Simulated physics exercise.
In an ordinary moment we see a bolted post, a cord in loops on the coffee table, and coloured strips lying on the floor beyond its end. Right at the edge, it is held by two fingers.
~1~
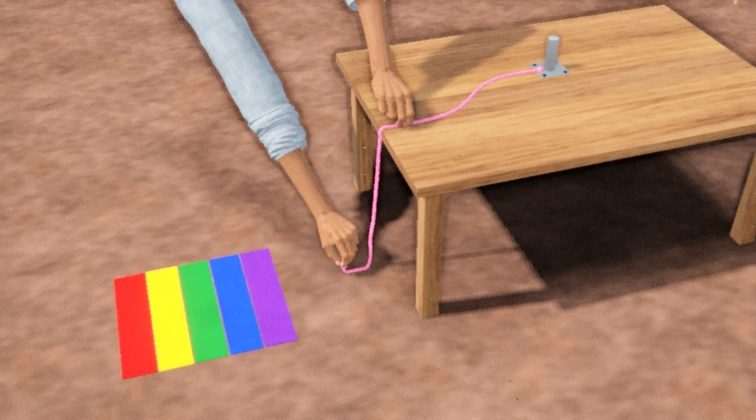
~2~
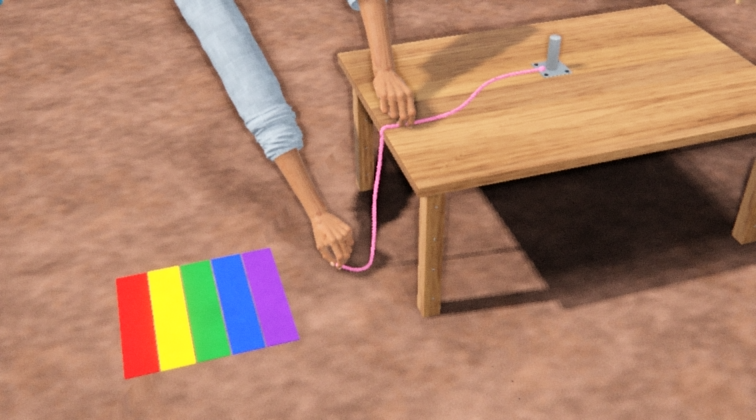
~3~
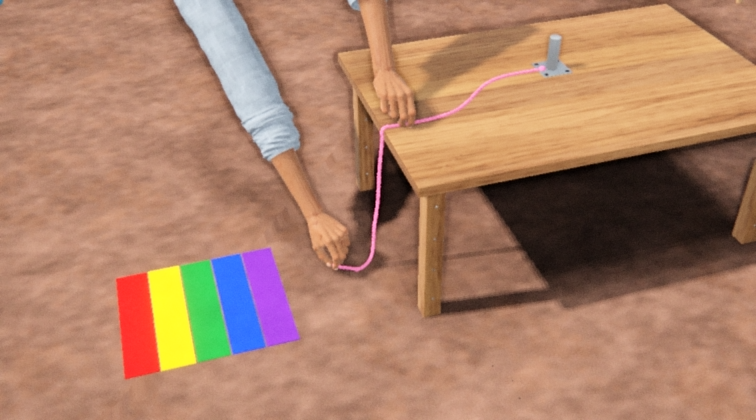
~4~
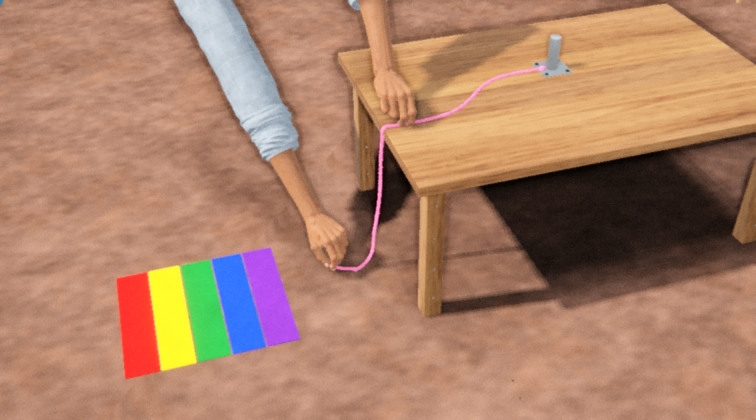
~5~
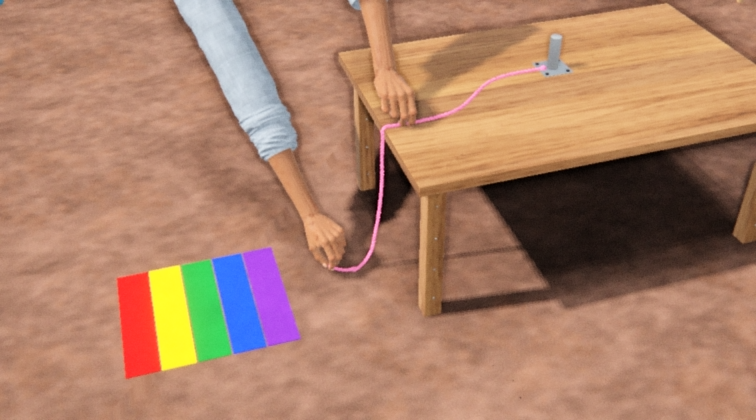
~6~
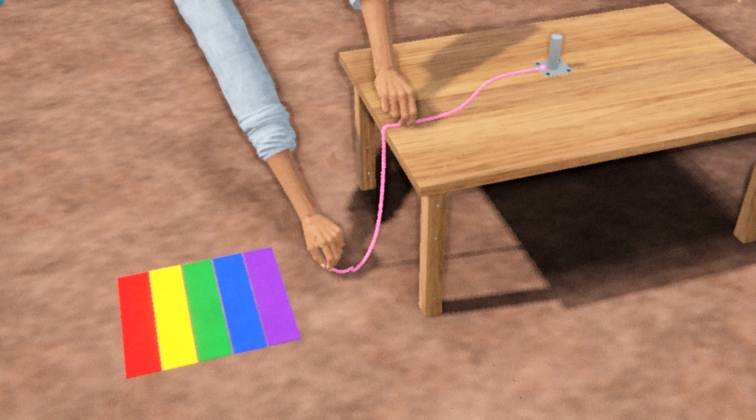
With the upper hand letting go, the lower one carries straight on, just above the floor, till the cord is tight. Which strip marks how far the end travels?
The blue strip.
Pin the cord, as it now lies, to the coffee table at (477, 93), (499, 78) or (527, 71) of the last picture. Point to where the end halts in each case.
Near (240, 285), then (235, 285), then (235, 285).
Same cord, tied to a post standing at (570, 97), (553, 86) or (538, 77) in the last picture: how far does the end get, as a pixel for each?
Try 1 about (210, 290), try 2 about (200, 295), try 3 about (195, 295).
A little later, end near (300, 272); short of the strips.
Next, end near (257, 281); over purple.
When it is tight, end near (233, 286); over blue. The blue one.
